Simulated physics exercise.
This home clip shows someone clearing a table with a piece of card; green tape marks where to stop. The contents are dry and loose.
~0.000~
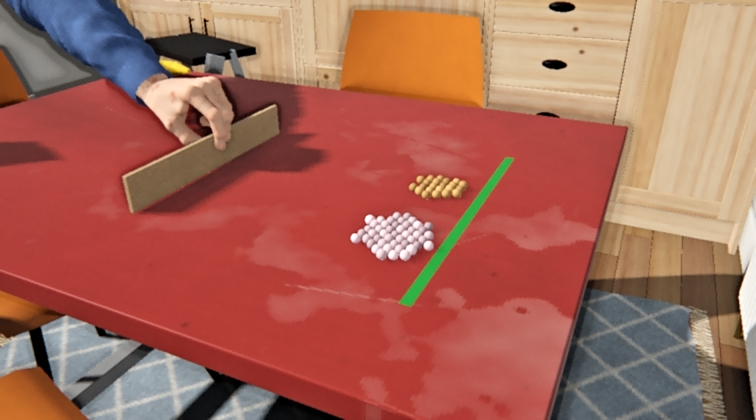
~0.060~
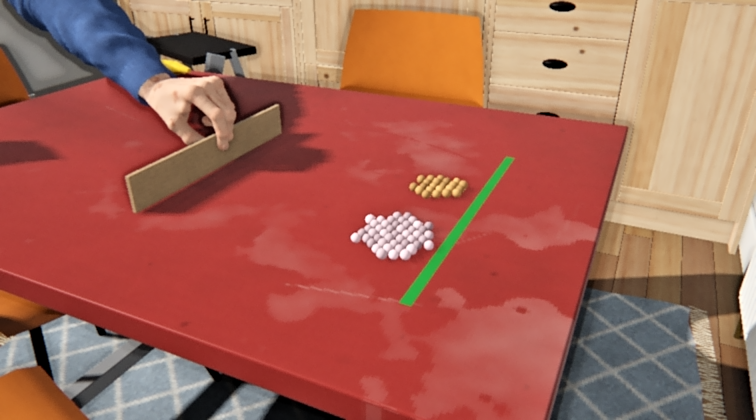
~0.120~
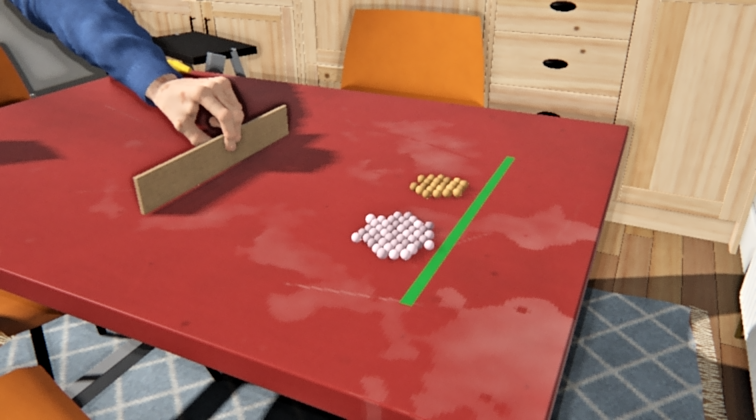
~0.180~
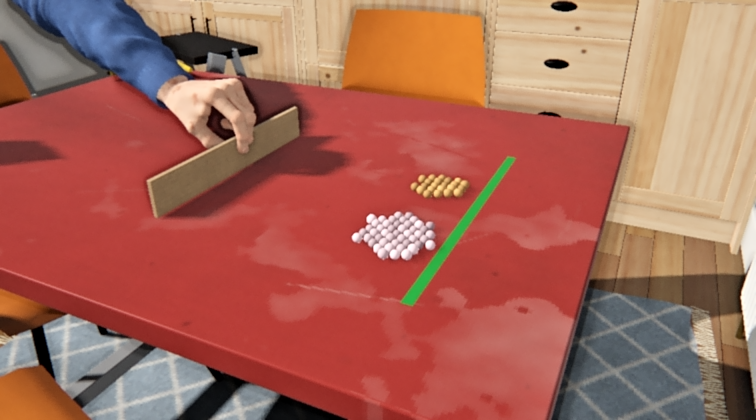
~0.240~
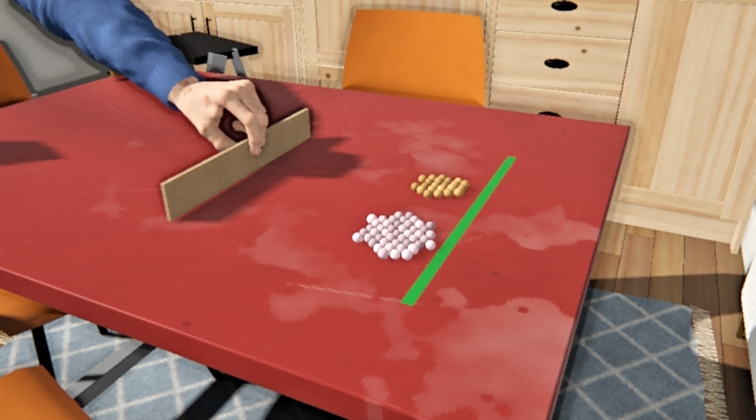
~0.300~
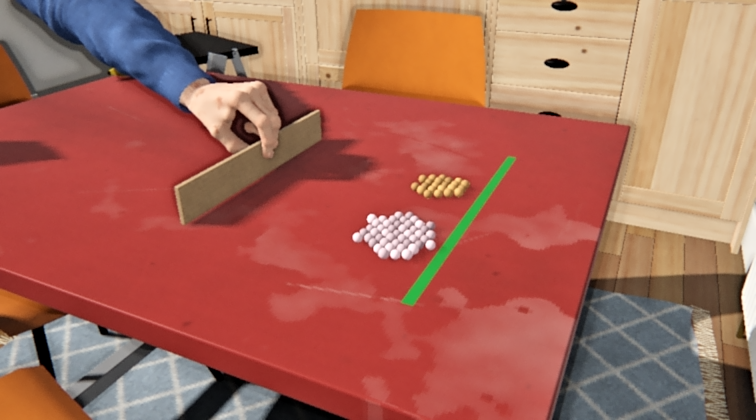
A hand in a blue sleeve slid an upright piece of card a short way rightward across the red table, while the pale and golden beads lay still in two clusters beside the green tape.
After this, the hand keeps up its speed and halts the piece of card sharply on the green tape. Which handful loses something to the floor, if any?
One by one: The nearer handful ends up partly off. The farther handful ends up partly off.
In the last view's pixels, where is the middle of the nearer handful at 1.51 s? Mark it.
The middle is roughly at pixel (546, 265).
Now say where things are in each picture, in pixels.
In the first picture, piece of card (141, 187), at rest; green tape (507, 163), well back from the edge; edge at (596, 245); nearer handful (396, 235), some sugar pearls; farther handful (434, 187), a few round wooden beads.
In the second picture, piece of card (143, 187); farther handful (434, 187).
In the third picture, piece of card (152, 189); nearer handful (396, 234).
In the fourth picture, piece of card (165, 192); farther handful (435, 186).
In the fifth picture, piece of card (178, 195); nearer handful (397, 234).
In the sixth picture, piece of card (192, 198); green tape (509, 162); edge at (598, 244); nearer handful (397, 234); farther handful (436, 186).
By 0.76 s, piece of card still moving, near (365, 161); nearer handful all on the table, its front near (431, 245); farther handful all on the table, its front near (465, 185).
By 1.23 s, piece of card stopped at the green tape; nearer handful all on the table, its front near (509, 257); farther handful all on the table, its front near (518, 214).
By 1.51 s, piece of card stopped at the green tape; nearer handful all on the table, its front near (581, 270); farther handful all on the table, its front near (587, 235).
When it is over (2.4 s), piece of card stopped at the green tape; nearer handful the larger part over the edge; farther handful every one over the edge.
